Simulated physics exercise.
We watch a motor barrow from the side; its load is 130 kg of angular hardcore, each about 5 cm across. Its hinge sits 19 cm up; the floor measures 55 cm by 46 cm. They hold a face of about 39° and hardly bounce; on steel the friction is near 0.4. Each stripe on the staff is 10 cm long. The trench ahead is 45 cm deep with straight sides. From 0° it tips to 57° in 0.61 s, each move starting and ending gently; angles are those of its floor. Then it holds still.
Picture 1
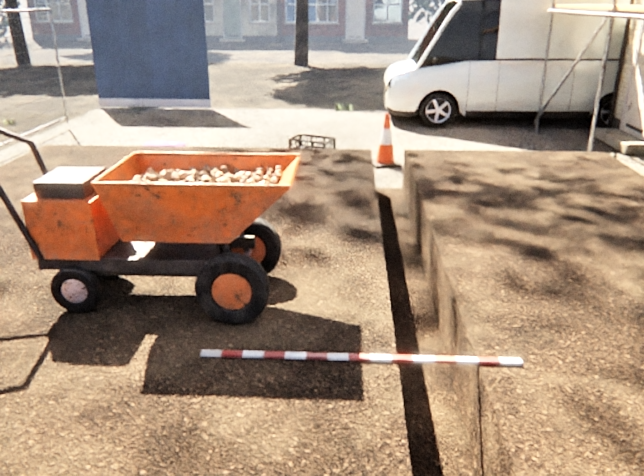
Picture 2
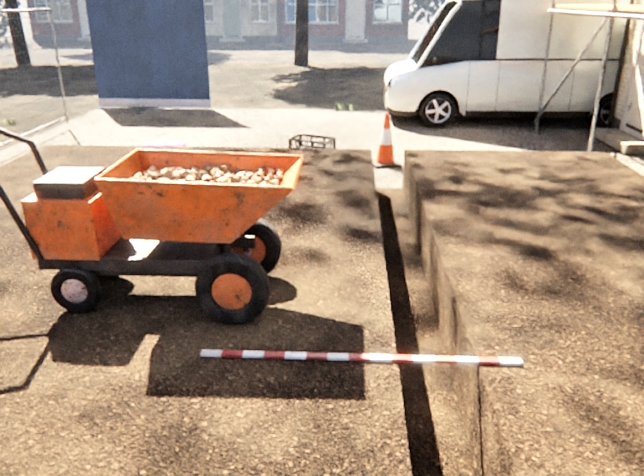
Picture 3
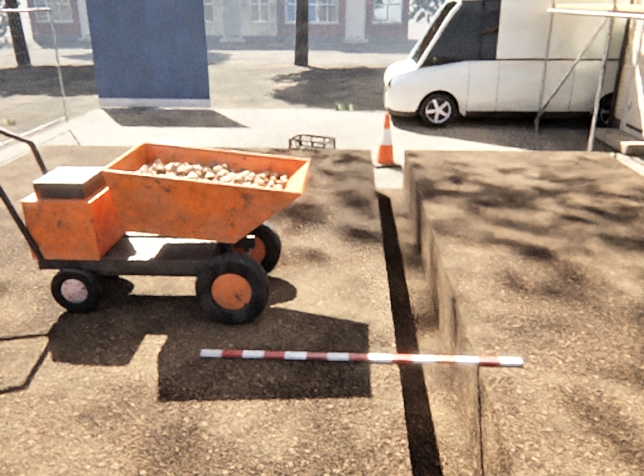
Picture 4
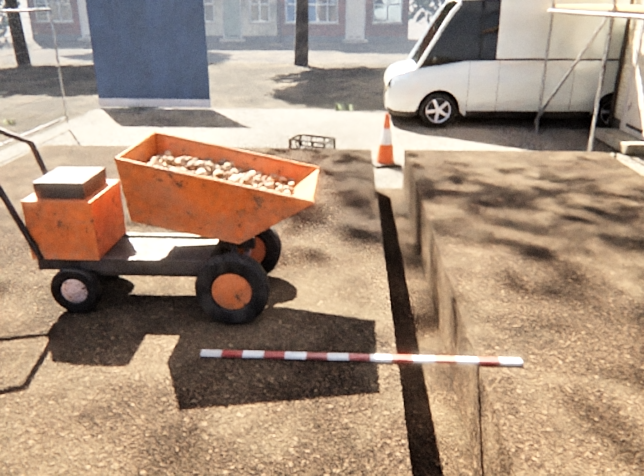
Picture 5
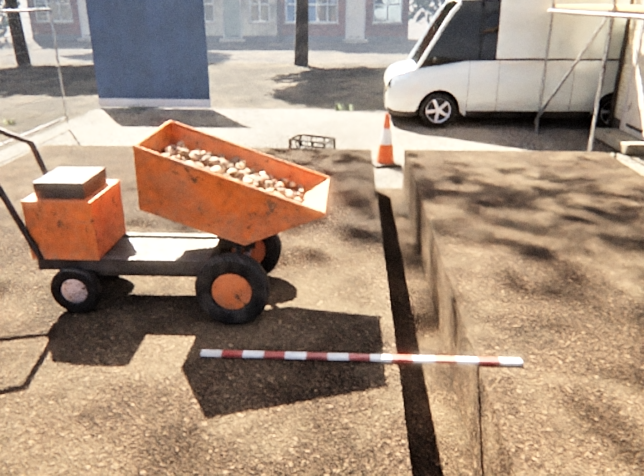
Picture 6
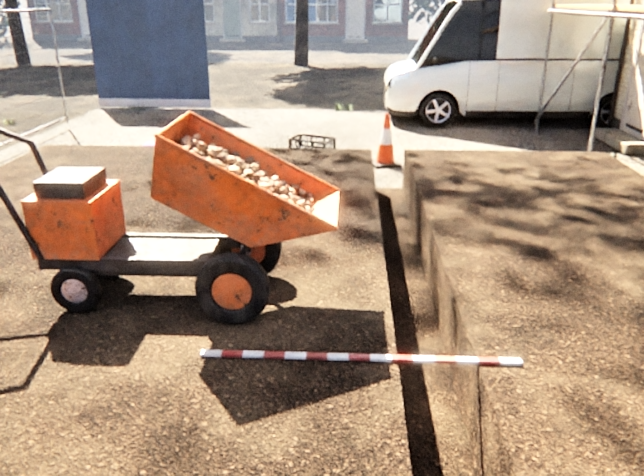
In the video, an orange motor barrow loaded with stones stands beside a trench, behind a red-and-white striped staff. Its skip gradually tilts toward the right, the rear rising while the wheeled base stays still and the stones remain inside.
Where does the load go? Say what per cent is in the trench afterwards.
Some 40 per cent of it.
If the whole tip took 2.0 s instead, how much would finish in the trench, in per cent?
Then about 20 per cent.
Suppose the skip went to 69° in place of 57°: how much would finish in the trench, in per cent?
In that case some 60 per cent.
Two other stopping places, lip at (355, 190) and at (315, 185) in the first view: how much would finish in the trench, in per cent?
First some 40, then 55 per cent.
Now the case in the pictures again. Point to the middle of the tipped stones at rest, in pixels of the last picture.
Around (418, 361).
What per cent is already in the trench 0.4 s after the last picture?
About 0 per cent by then.
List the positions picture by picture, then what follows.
In the first picture, the skip is at 0°, its lip at (290, 187); the top of the load is at (200, 177).
In the second picture, the skip is at 2°, its lip at (293, 189); the top of the load is at (192, 175).
In the third picture, lip at (301, 194), floor tilted 6°, highest stones at (171, 169).
In the fourth picture, the skip is at 12°, its lip at (313, 203); the top of the load is at (171, 160).
In the fifth picture, the skip is at 20°, its lip at (325, 214); the top of the load is at (177, 152).
In the sixth picture, lip at (337, 229), floor tilted 28°, highest stones at (191, 143).
Then, 0.2 s after the last picture the floor is at 48°, 100 % in the skip; the foremost stones are at (330, 241).
Then, 0.4 s after the last picture the floor is at 57°, 97 % in the skip, 3 % short of the trench; the foremost stones are at (381, 279).
Then, 0.8 s after the last picture the floor is at 57°, 62 % in the skip, 12 % short of the trench, 25 % in the trench; the foremost stones are at (451, 377).
Then, 2.7 s after the last picture the floor is at 57°, 45 % in the skip, 15 % short of the trench, 40 % in the trench; the foremost stones are at (451, 371).
